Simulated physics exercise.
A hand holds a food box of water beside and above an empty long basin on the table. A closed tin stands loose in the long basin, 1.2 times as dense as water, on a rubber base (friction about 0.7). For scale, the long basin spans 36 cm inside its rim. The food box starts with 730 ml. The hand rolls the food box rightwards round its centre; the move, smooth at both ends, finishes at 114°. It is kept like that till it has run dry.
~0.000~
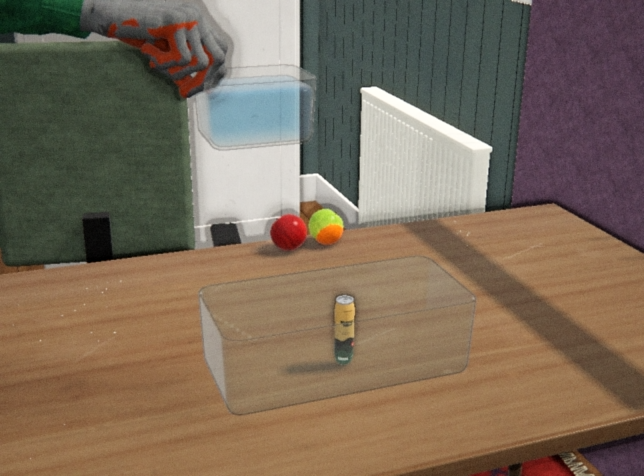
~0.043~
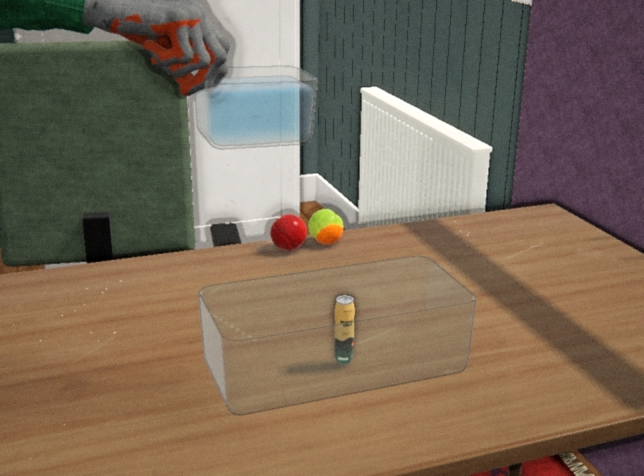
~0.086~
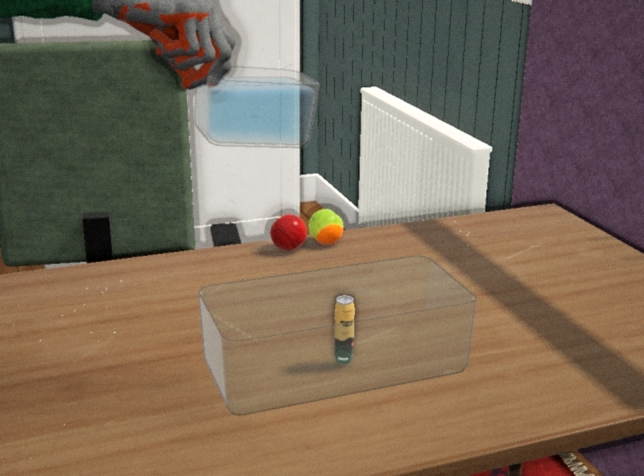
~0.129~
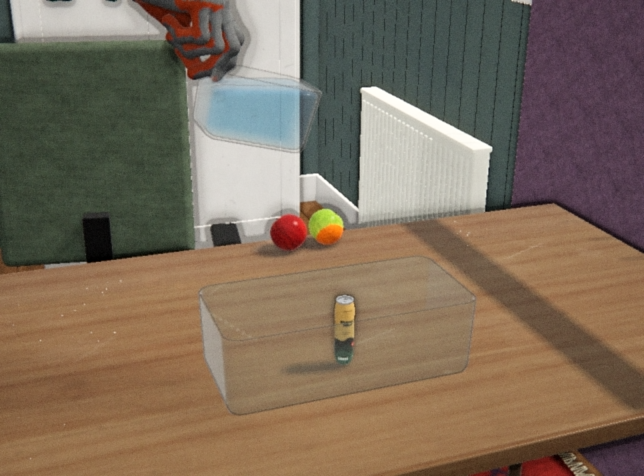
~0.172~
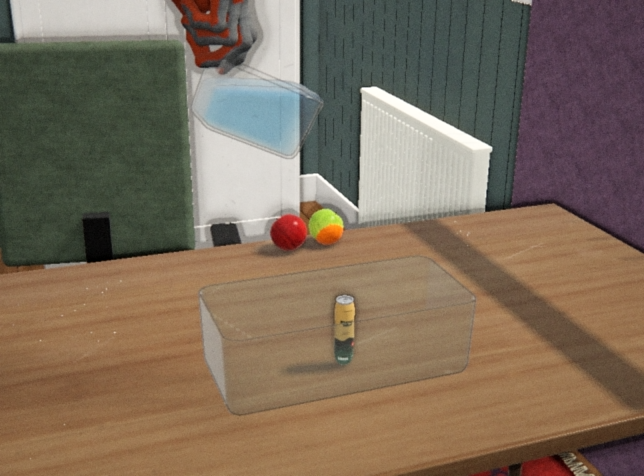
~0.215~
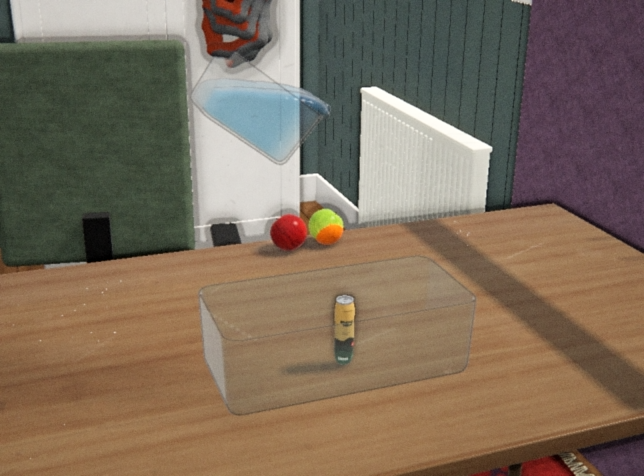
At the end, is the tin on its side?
It keeps standing.
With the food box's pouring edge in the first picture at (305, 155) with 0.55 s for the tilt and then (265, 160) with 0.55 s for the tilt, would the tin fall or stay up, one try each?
First it goes over; then it falls.
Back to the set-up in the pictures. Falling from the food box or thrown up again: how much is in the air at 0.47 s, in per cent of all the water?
About 72 per cent.
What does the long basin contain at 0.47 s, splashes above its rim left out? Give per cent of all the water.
Some 12 per cent.
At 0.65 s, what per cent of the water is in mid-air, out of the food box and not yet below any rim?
Near 14 in a hundred.
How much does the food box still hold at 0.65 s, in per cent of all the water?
Some 1 per cent.
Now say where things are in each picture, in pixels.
It leans 0°; its right rim is at (306, 73); the water meets the walls at (201, 88) and (303, 81); the long basin's rim runs from (210, 315) to (452, 278); the tin's top is at (345, 303), in the first frame.
It leans 2°; its right rim is at (306, 75); the water meets the walls at (202, 87) and (303, 82), in the second frame.
It leans 7°; its right rim is at (308, 80); the water meets the walls at (203, 85) and (305, 83), in the third frame.
It leans 15°; its right rim is at (311, 87); the water meets the walls at (205, 85) and (307, 85), in the fourth frame.
It leans 25°; its right rim is at (312, 98); the water meets the walls at (205, 89) and (309, 91); 2 per cent is over the edge, in the fifth frame.
It leans 38°; its right rim is at (311, 111); the water meets the walls at (204, 87) and (306, 99); 7 per cent is over the edge, in the sixth frame.
By 0.47 s the tilt is 108° and 16 per cent is still to pour; the tin stands where it began.
By 0.65 s the tilt is 114° and 1 per cent is still to pour; the tin stands where it began.
By 0.84 s the tilt is 114° and 0 per cent is still to pour; the tin stands where it began.
By 1.05 s the tilt is 114° and 0 per cent is still to pour; the tin stands where it began.
At rest the tin stands where it began.
